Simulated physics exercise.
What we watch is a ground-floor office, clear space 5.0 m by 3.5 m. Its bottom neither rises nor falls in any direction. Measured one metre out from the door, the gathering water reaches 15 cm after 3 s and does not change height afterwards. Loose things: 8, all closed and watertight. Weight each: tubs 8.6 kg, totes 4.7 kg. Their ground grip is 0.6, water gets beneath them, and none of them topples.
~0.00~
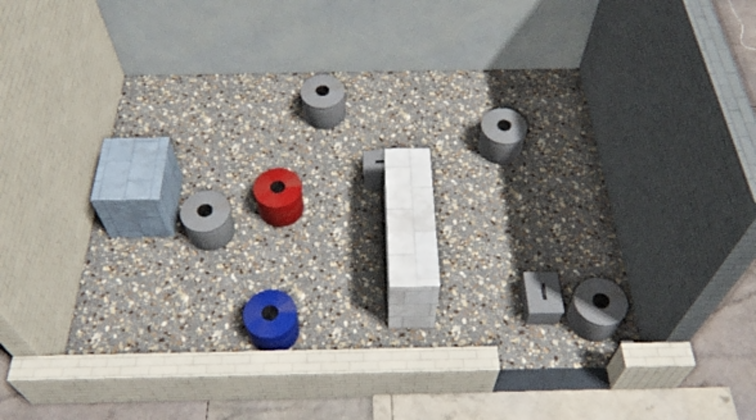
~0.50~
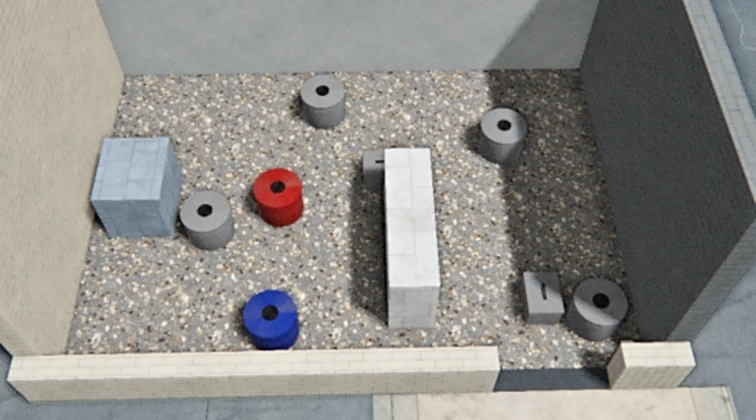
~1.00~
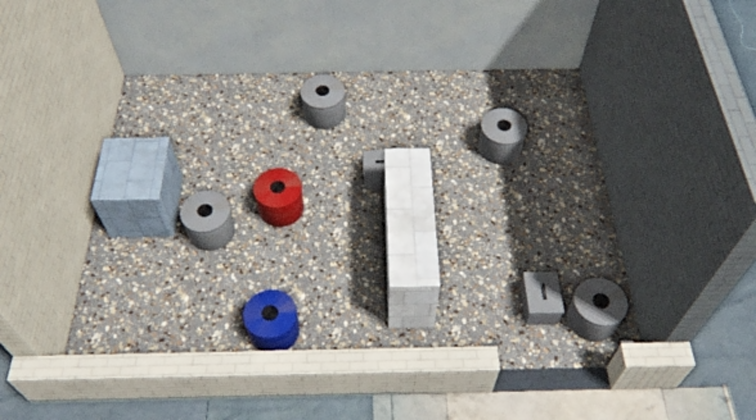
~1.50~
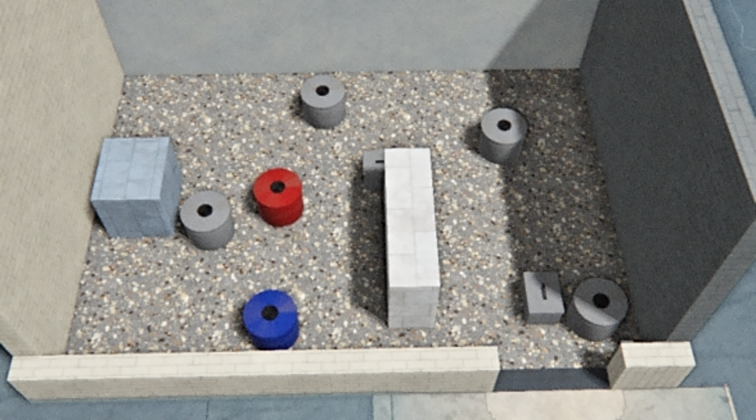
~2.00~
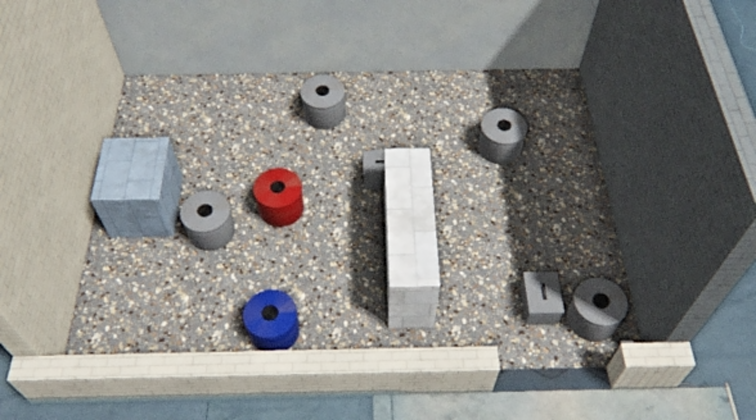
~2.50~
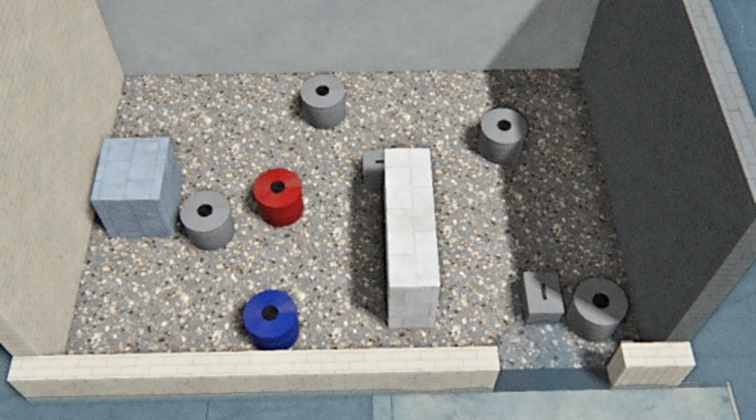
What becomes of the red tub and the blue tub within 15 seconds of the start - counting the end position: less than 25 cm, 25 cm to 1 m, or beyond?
As for the red tub, it remains in place; as for the blue tub, it remains in place.
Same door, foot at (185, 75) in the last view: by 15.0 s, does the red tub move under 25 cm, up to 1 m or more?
I'd expect the red tub to get swept far off.
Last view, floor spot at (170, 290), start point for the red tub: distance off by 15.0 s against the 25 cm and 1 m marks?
Result: It remains near its start.
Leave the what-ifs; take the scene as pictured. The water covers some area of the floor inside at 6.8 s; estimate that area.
Wet area: Approx. 8.0 m2.
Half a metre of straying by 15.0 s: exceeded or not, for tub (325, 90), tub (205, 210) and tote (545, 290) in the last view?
The first is bigger, the second not bigger and the third bigger.
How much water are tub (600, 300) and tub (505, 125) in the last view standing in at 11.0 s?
Roughly 9 and 7 cm.
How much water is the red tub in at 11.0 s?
I'd say around 3 cm.
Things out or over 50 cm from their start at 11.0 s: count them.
By that point, 4.
After 3.5 s the red tub is near (278, 187), 0.0 m from its start, aground; the blue tub is near (270, 313), 0.0 m from its start, aground; 0 afloat.
After 6.8 s the red tub is near (278, 187), 0.0 m from its start, aground; the blue tub is near (270, 313), 0.0 m from its start, aground; 3 afloat.
After 11.0 s the red tub is near (278, 187), 0.0 m from its start, aground; the blue tub is near (270, 313), 0.0 m from its start, aground; 3 afloat.
After 15.0 s the red tub is near (278, 187), 0.0 m from its start, aground; the blue tub is near (270, 313), 0.0 m from its start, aground; 4 afloat.
